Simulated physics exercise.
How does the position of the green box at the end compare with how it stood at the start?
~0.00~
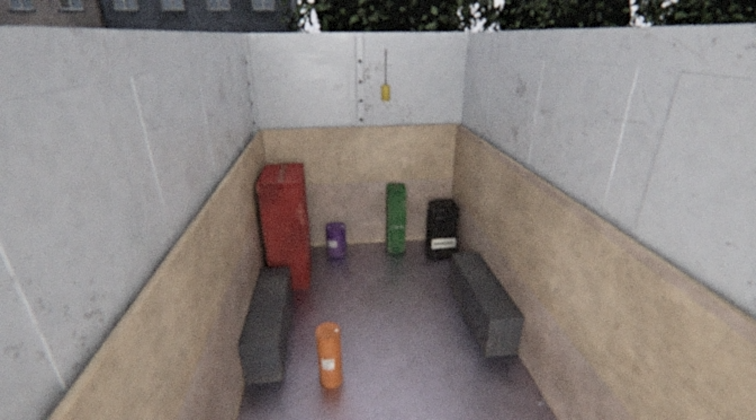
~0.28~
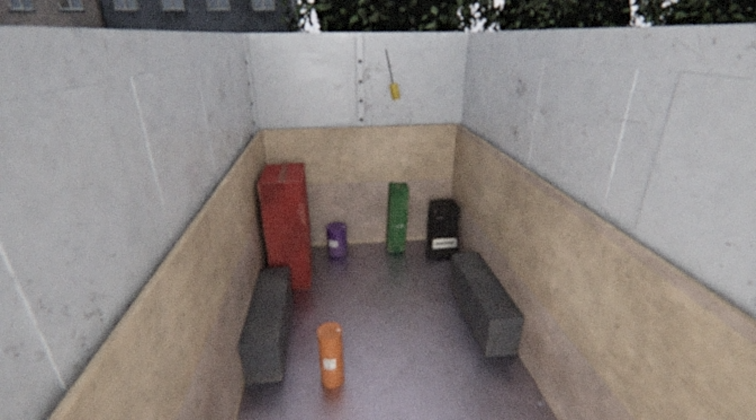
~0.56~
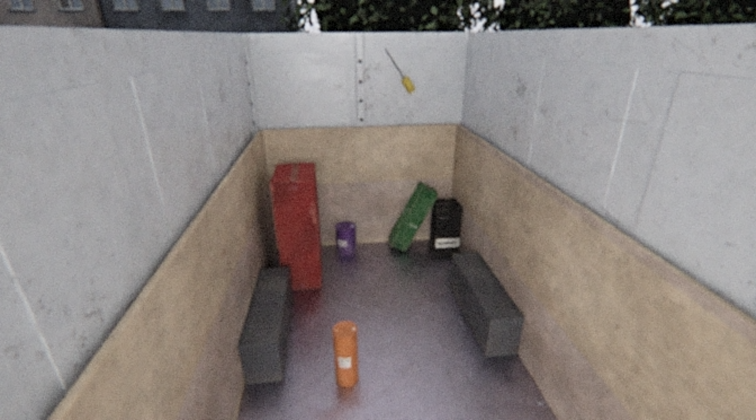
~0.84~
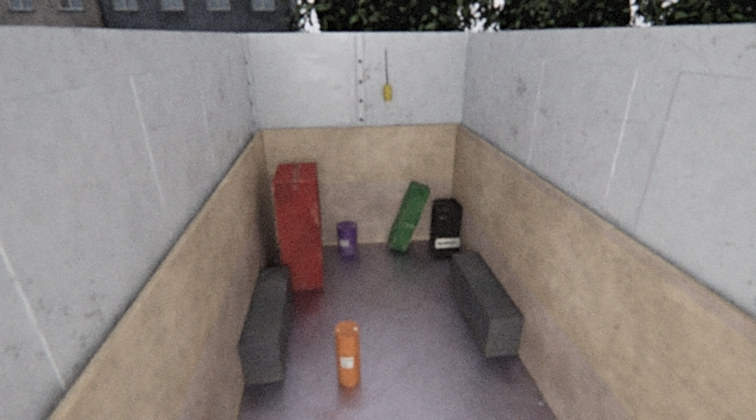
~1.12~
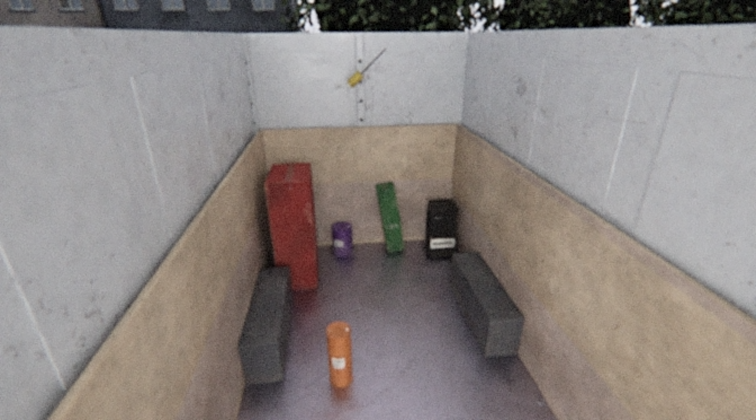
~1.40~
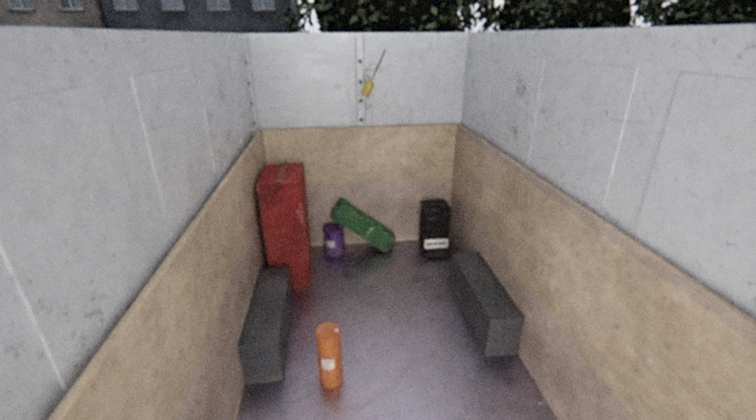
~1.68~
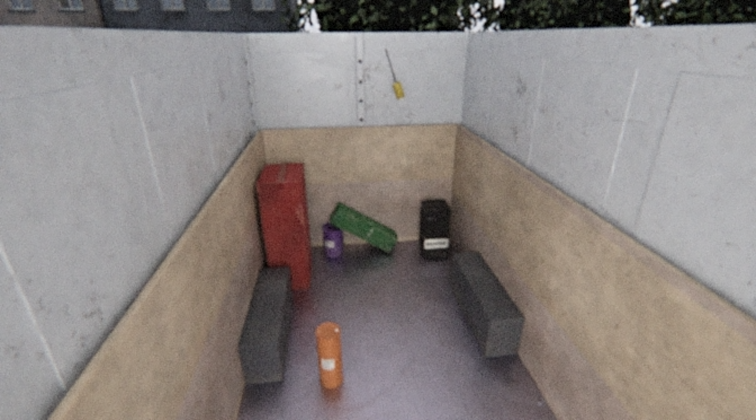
At the start the green box stands upright near the front wall, beside the black box. At the end it is tipped over to the left, leaning at a slant by the purple canister.
In the load bay of a van, a green box leans right toward a black box as the red box and the orange and purple canisters slide slightly right. They shift back left, and the green box tips left, ending slanted by the purple canister.
